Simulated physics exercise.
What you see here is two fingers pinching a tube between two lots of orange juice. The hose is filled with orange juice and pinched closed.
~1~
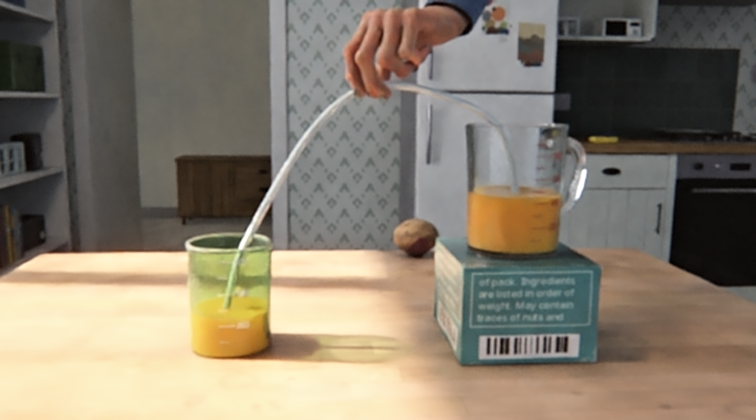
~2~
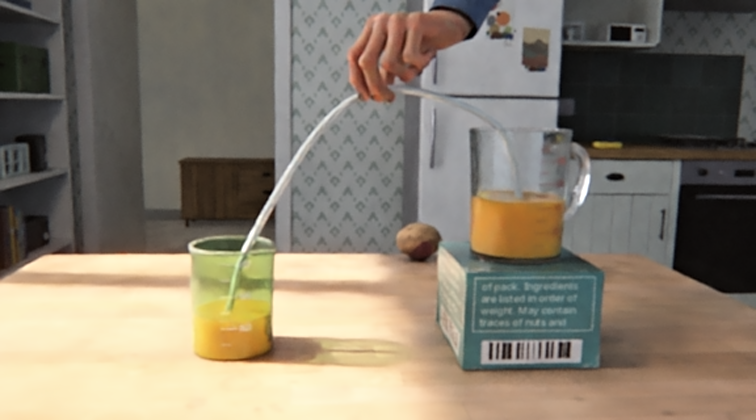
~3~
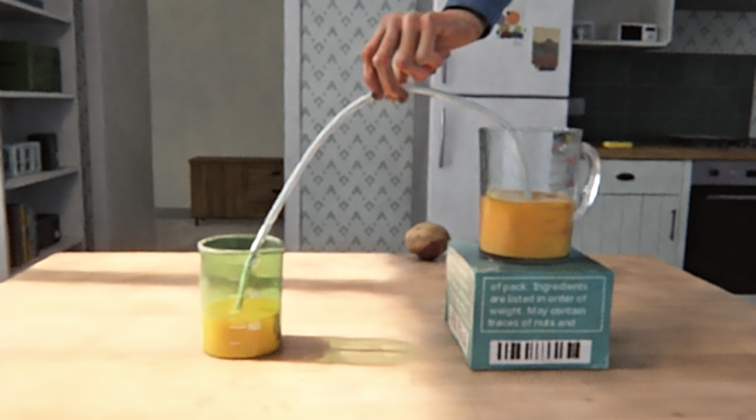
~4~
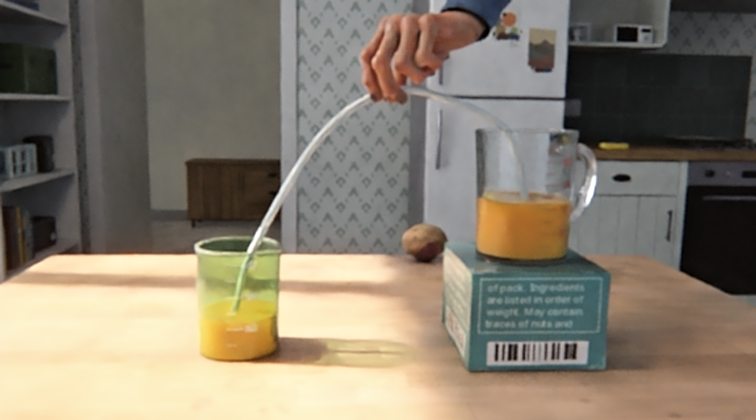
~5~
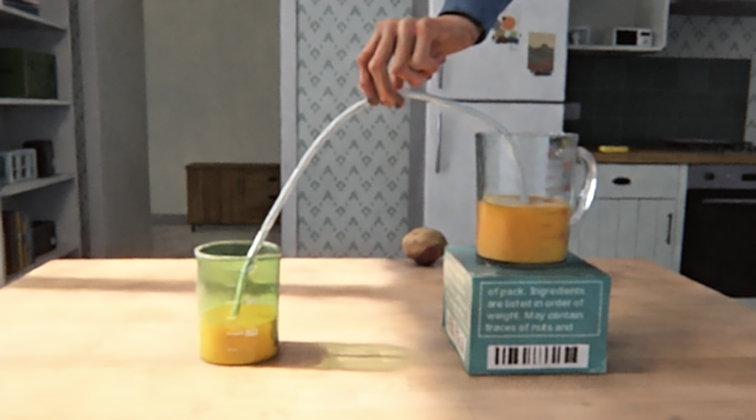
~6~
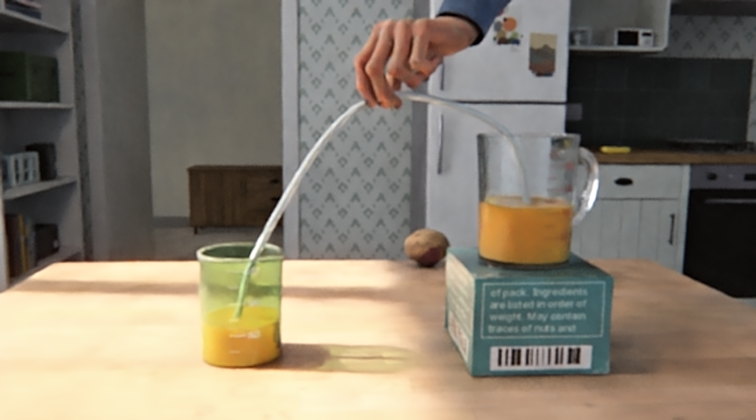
In a kitchen, a hand pinches a tube between two containers of orange juice, barely moving.
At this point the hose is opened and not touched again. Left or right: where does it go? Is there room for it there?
Left; receiver holds everything.
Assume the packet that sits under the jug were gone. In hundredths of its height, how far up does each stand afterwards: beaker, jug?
The first comes to roughly 45 in a hundred and the second to 35.
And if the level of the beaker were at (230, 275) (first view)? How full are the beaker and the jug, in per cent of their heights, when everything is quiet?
100 % and 10 %, in that order.
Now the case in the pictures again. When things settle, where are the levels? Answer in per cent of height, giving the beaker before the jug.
They settle close to 85 and 10 percent of their heights.
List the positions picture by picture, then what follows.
The first frame shows still shut; beaker (230, 293) about a third full, on the top itself; jug (515, 185) about half full, up on the packet.
In the second frame, the hose is pinched; beaker about a third full, surface at (233, 310); jug about half full, surface at (518, 197).
The third frame shows nothing flows; beaker (242, 294) about a third full; jug (527, 189) about half full.
The fourth frame shows fingers on the hose; beaker about a third full, surface at (239, 311); jug about half full, surface at (524, 198).
The fifth frame shows still shut; beaker (239, 300) about a third full, on the top itself; jug (524, 194) about half full, up on the packet.
In the sixth frame, the hose is pinched; beaker about a third full, surface at (242, 317); jug about half full, surface at (526, 202).
Shortly, the beaker is about half full; the jug is about a third full.
Then, the beaker is about three quarters full; the jug is about a quarter full.
At the finish, the beaker is nearly full; the jug is nearly empty.
